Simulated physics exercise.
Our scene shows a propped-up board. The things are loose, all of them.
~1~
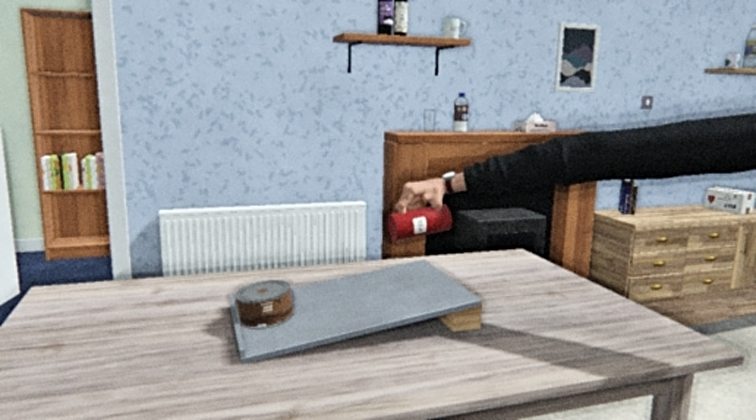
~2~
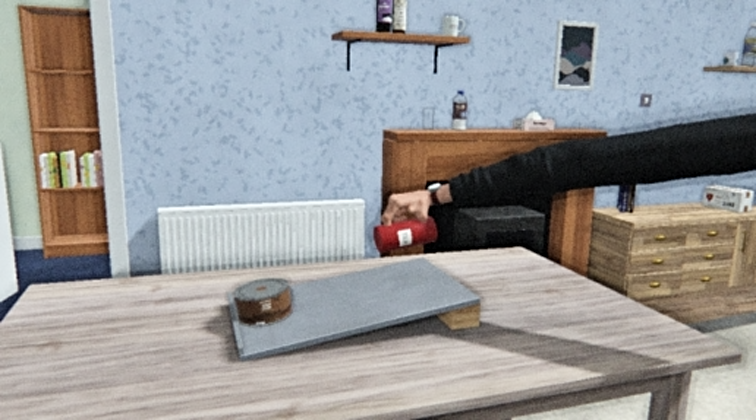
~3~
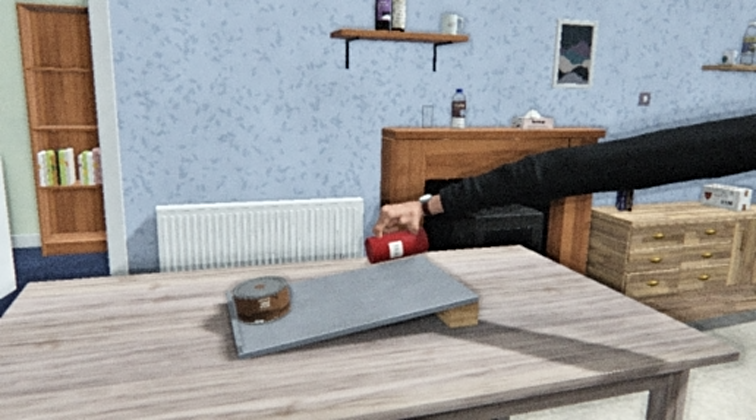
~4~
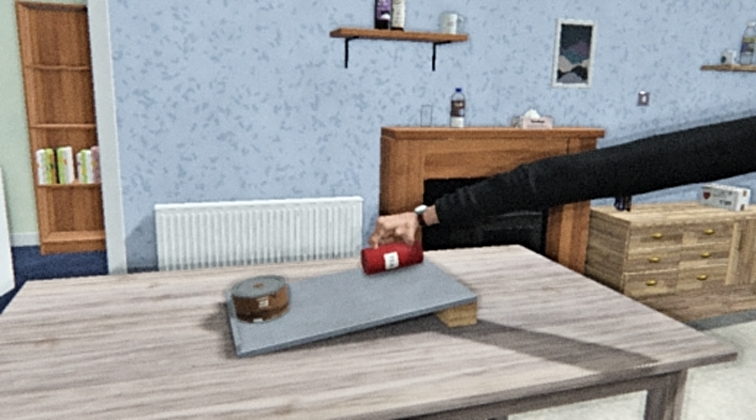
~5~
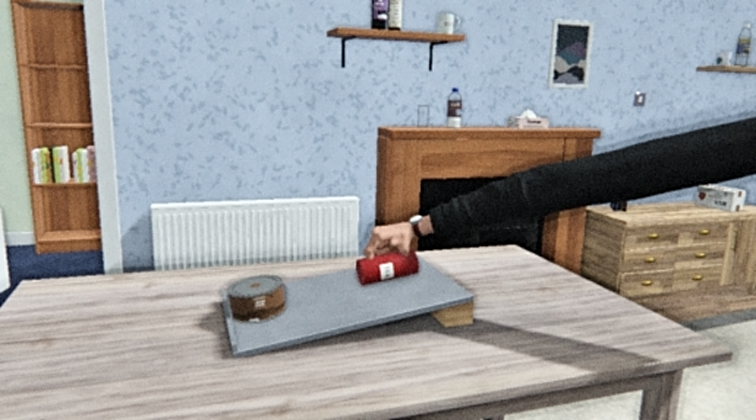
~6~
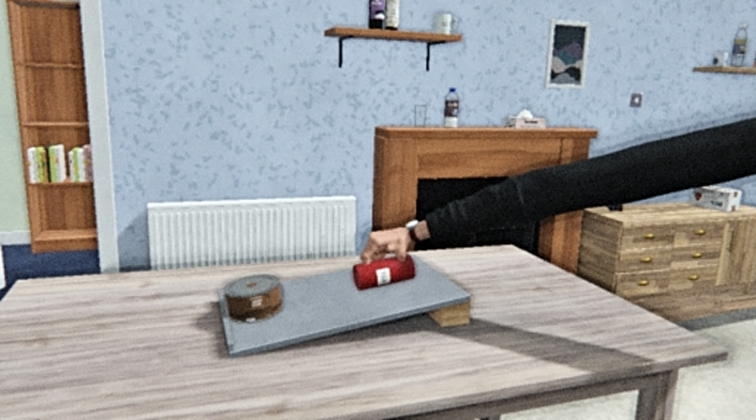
The video shows a board propped up at one end on a wooden table, with a brown tub resting near its lower left end. A hand reaching from the right lowers a red jar sideways onto the board and keeps holding it.
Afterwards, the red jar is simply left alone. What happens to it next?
It stays there.
Then, 0.20 s past the last view, nothing moves.
Then, 0.50 s past the last view, red jar resting near (384, 272).
Finally, both still in place. Final places as the last picture's camera would see them, red jar near (384, 272). The red jar stays where it is put.
